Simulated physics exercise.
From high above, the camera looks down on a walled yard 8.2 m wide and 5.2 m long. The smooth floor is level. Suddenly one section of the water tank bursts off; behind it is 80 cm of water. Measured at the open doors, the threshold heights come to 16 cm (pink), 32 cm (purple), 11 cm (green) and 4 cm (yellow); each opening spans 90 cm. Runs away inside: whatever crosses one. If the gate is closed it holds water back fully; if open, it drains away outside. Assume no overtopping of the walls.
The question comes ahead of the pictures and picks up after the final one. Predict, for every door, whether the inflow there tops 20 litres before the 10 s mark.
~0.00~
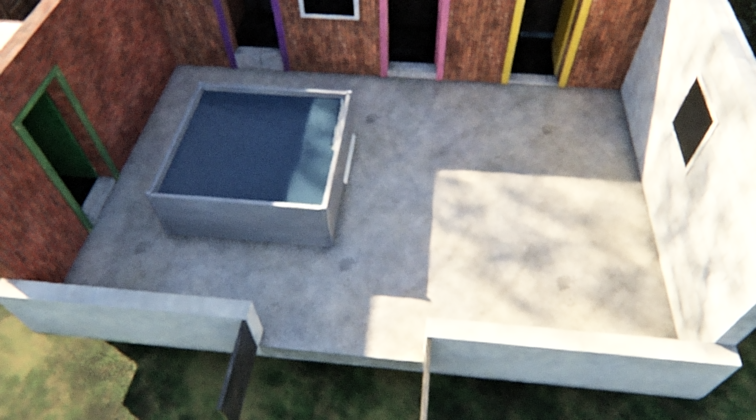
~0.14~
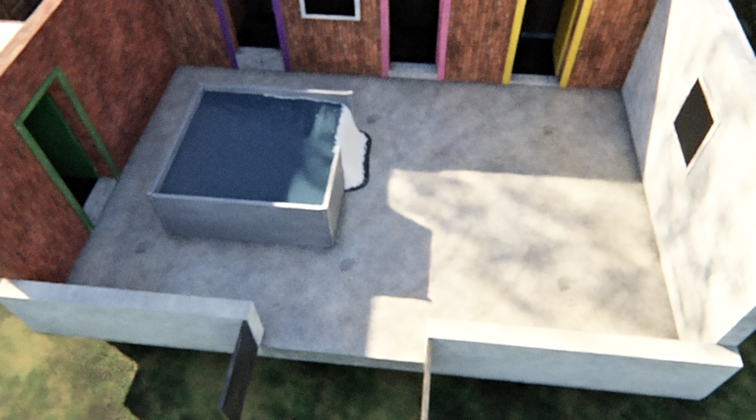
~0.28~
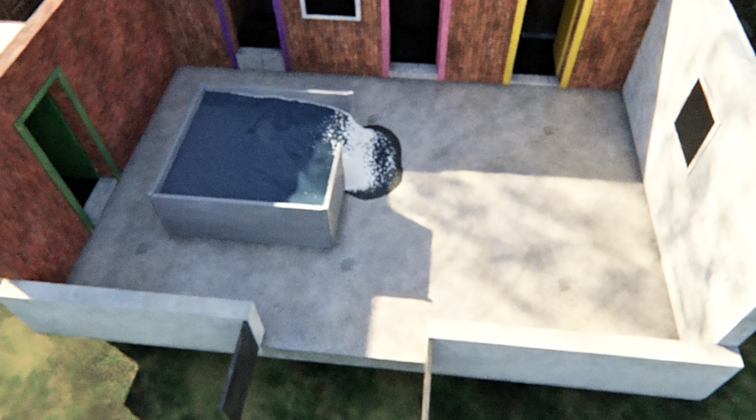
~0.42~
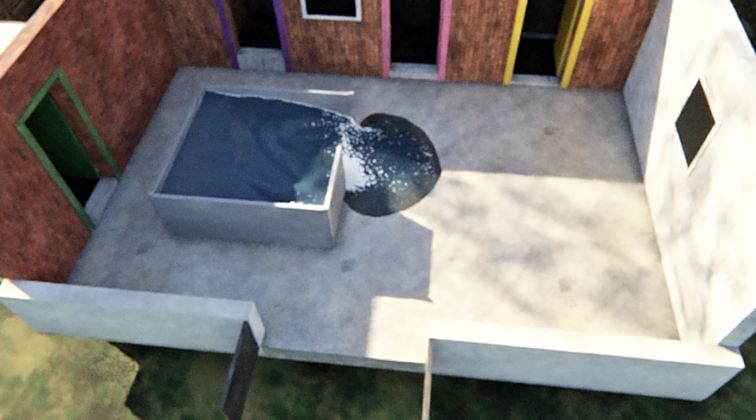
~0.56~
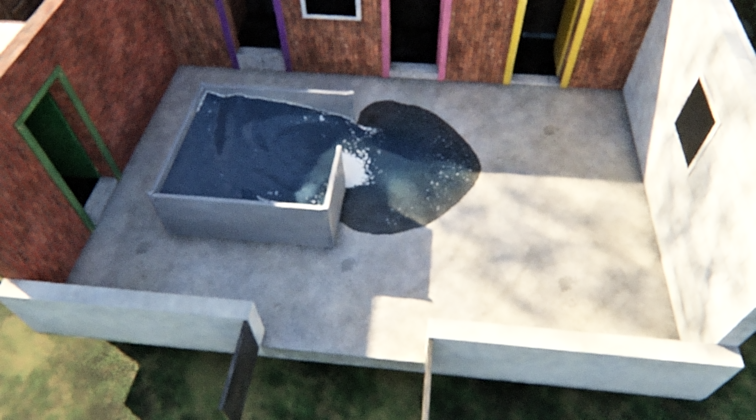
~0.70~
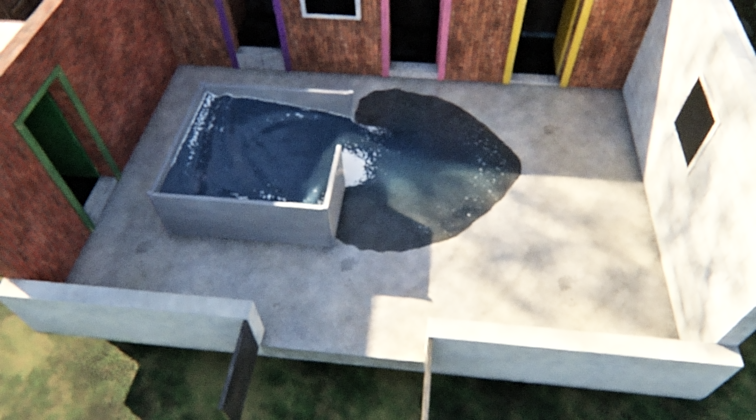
Prediction: At the pink door it falls short of 20 litres; at the purple door it falls short of 20 litres; at the green door it falls short of 20 litres; at the yellow door it tops 20 litres.
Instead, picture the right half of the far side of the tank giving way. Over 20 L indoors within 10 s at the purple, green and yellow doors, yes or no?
So purple ends up short of it, green short of it, yellow past the limit.
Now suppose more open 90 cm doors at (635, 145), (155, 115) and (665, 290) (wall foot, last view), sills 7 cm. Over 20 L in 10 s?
Per doorway, in order: Sufficient / insufficient / sufficient.
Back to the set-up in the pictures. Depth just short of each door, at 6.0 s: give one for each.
Pink 7 cm, purple 1 cm, green 0 cm, yellow 14 cm.
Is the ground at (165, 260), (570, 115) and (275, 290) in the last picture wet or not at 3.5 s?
Respectively: Was missed, got hit, was missed.
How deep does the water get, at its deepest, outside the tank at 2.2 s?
Max depth: About 47 centimetres.
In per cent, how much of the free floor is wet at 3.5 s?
55 %.
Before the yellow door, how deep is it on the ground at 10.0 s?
It averages close to 13.0 centimetres.
After 1.4 s water covers 40 % of the floor and is deepest (44 cm) near (361, 153); pink door 10 cm at the sill, 0 L in, purple door not reached, green door not reached, yellow door 5 cm at the sill, 0 L in.
After 2.2 s water covers 50 % of the floor and is deepest (47 cm) near (604, 89); pink door 11 cm at the sill, 1 L in, purple door not reached, green door not reached, yellow door 13 cm at the sill, 25 L in.
After 3.5 s water covers 55 % of the floor and is deepest (30 cm) near (554, 93); pink door 8 cm at the sill, 2 L in, purple door not reached, green door not reached, yellow door 16 cm at the sill, 70 L in.
After 6.0 s water covers 65 % of the floor and is deepest (24 cm) near (630, 363); pink door 7 cm at the sill, 2 L in, purple door 1 cm at the sill, 0 L in, green door not reached, yellow door 14 cm at the sill, 248 L in.
After 10.0 s water covers 100 % of the floor and is deepest (14 cm) near (626, 139); pink door 6 cm at the sill, 2 L in, purple door 2 cm at the sill, 0 L in, green door 8 cm at the sill, 0 L in, yellow door 13 cm at the sill, 383 L in.
